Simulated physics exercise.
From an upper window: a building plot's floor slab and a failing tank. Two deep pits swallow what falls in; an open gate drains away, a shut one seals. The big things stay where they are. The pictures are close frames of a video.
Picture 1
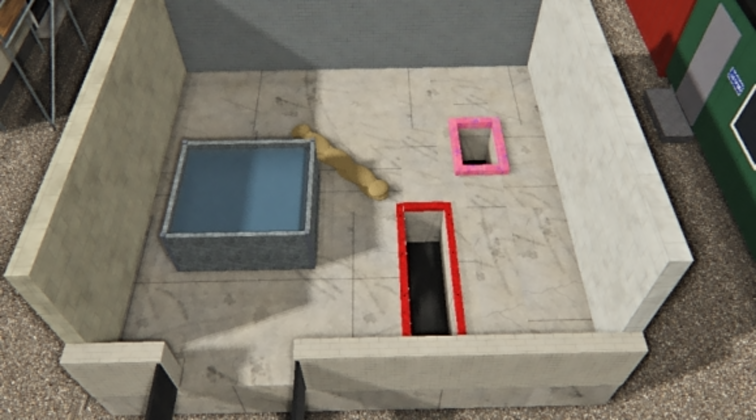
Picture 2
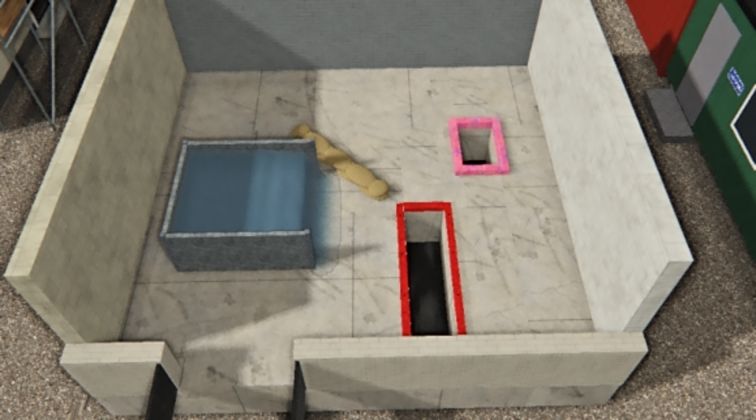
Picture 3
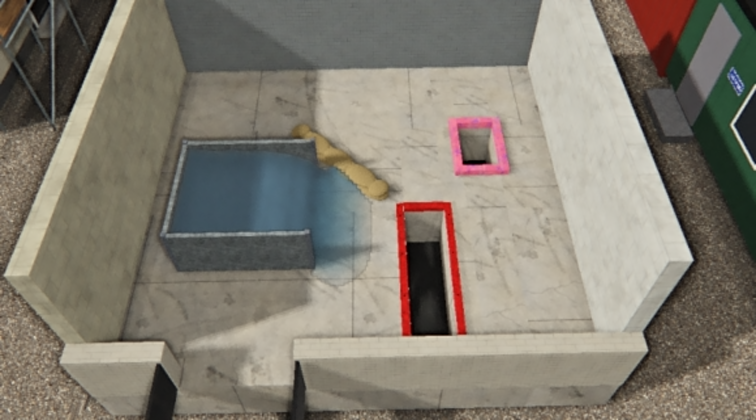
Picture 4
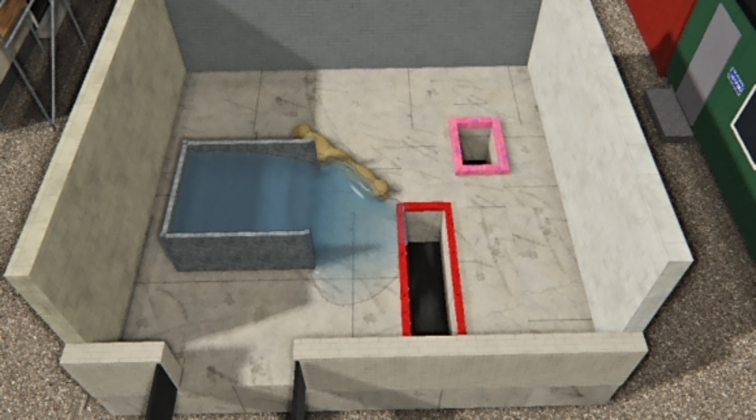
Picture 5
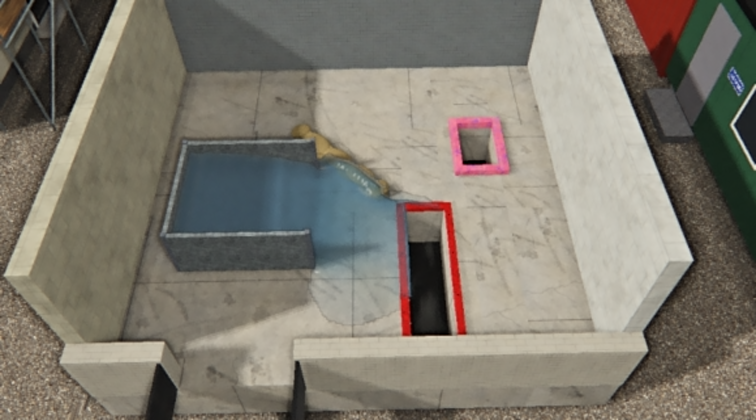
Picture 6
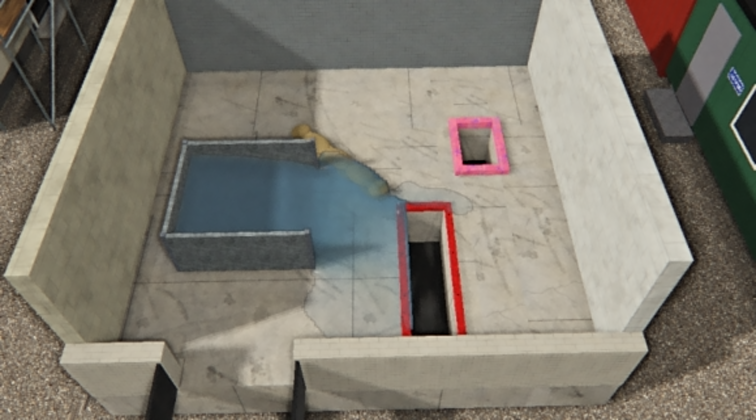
Water tank on a walled floor slab opening on its right side, water spreading past a tan barrier to the red-edged pit.
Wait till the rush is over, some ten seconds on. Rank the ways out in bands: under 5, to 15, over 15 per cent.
The gate takes less than 5 %; the pink pit takes less than 5 %; the red pit takes more than 15 %.
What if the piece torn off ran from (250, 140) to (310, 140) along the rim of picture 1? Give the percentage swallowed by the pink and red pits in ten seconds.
Per cent: Pink 0, red 4.
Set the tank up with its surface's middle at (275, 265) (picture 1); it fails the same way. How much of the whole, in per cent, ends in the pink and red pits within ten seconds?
In per cent: Pink 0, red 75.
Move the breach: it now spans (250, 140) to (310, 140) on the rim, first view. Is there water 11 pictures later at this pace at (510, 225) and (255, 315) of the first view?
In turn: Not flooded, clear.
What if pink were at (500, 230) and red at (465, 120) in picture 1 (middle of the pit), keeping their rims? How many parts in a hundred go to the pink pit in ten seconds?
Parts in a hundred: Pink 25.
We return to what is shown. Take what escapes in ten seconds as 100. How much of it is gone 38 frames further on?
I make it 95 per cent.
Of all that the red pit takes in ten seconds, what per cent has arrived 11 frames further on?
Roughly 65 per cent.
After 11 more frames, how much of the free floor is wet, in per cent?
Close to 40 %.
A moment on, water covers 25 % of the floor; the gate 0 %, the pink pit 0 %, the red pit 22 %.
Next, water covers 40 % of the floor; the gate 0 %, the pink pit 0 %, the red pit 38 %.
Then, water covers 50 % of the floor; the gate 0 %, the pink pit 0 %, the red pit 50 %.
Later, water covers 70 % of the floor; the gate 1 %, the pink pit 0 %, the red pit 56 %.
In the end, water covers 75 % of the floor; the gate 2 %, the pink pit 0 %, the red pit 57 %.
